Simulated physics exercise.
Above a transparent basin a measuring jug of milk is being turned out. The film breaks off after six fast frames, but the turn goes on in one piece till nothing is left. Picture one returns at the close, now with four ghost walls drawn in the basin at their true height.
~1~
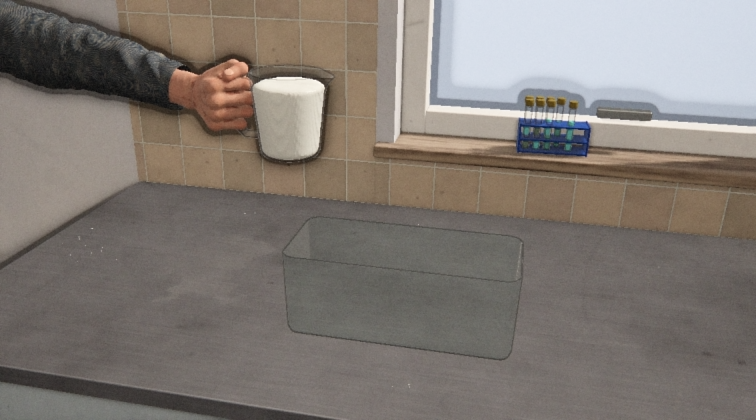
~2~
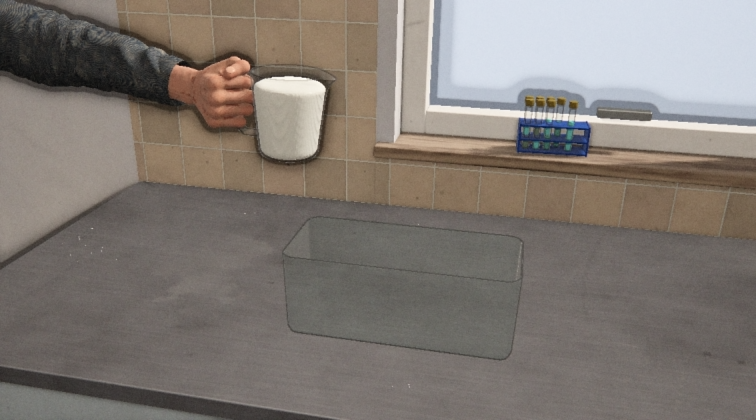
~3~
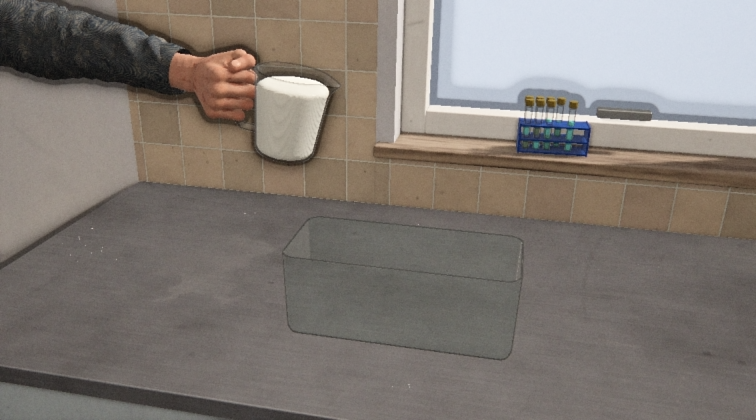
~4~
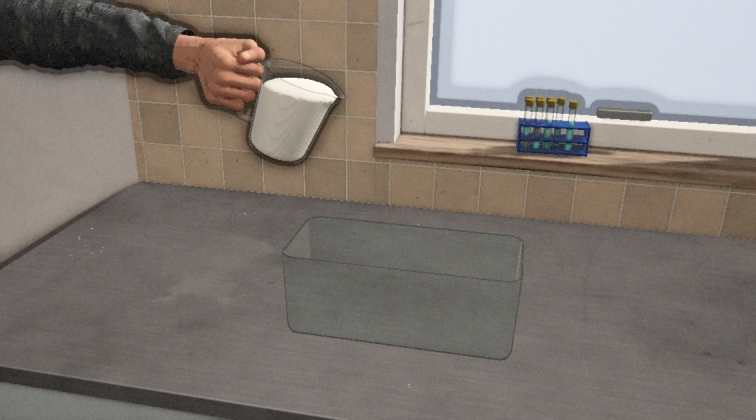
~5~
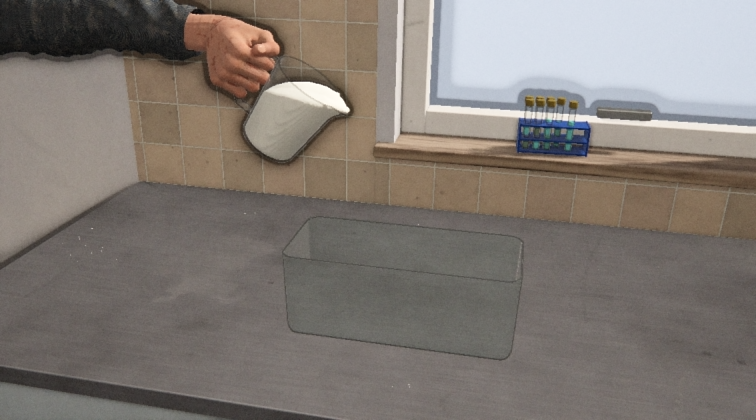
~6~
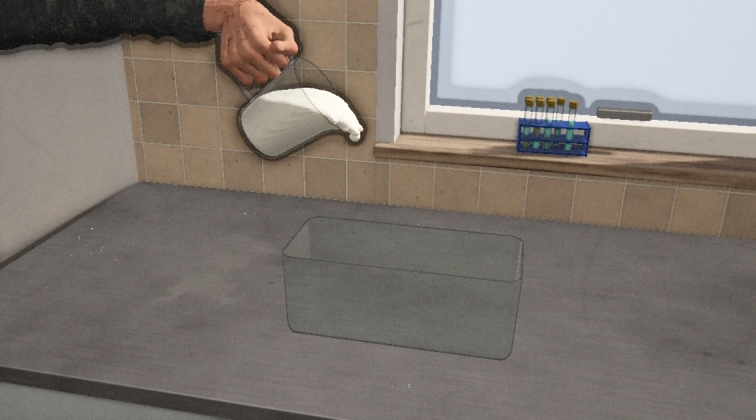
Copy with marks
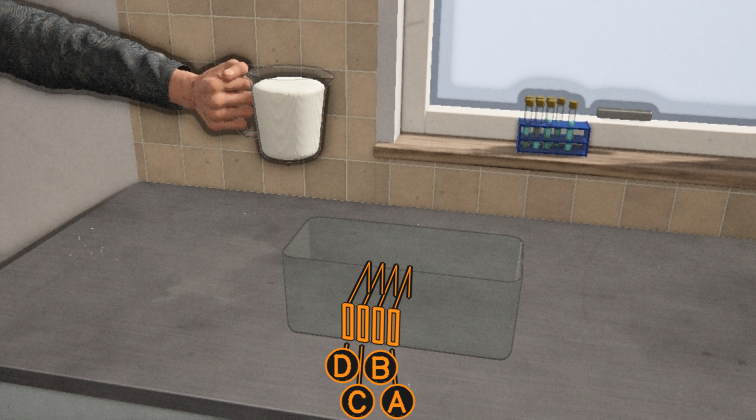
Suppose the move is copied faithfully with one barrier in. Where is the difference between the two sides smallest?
Go for C.
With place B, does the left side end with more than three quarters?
No.
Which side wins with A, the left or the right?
More ends on the left.
In orange, A at (392, 350); B at (376, 348); C at (361, 346); D at (347, 344).
With A, about 83 % ends left of the wall and 9 % right of it; 8 % is lost outside.
With B, about 69 % ends left of the wall and 24 % right of it; 6 % is lost outside.
With C, about 50 % ends left of the wall and 47 % right of it; 3 % is lost outside.
With D, about 18 % ends left of the wall and 80 % right of it.
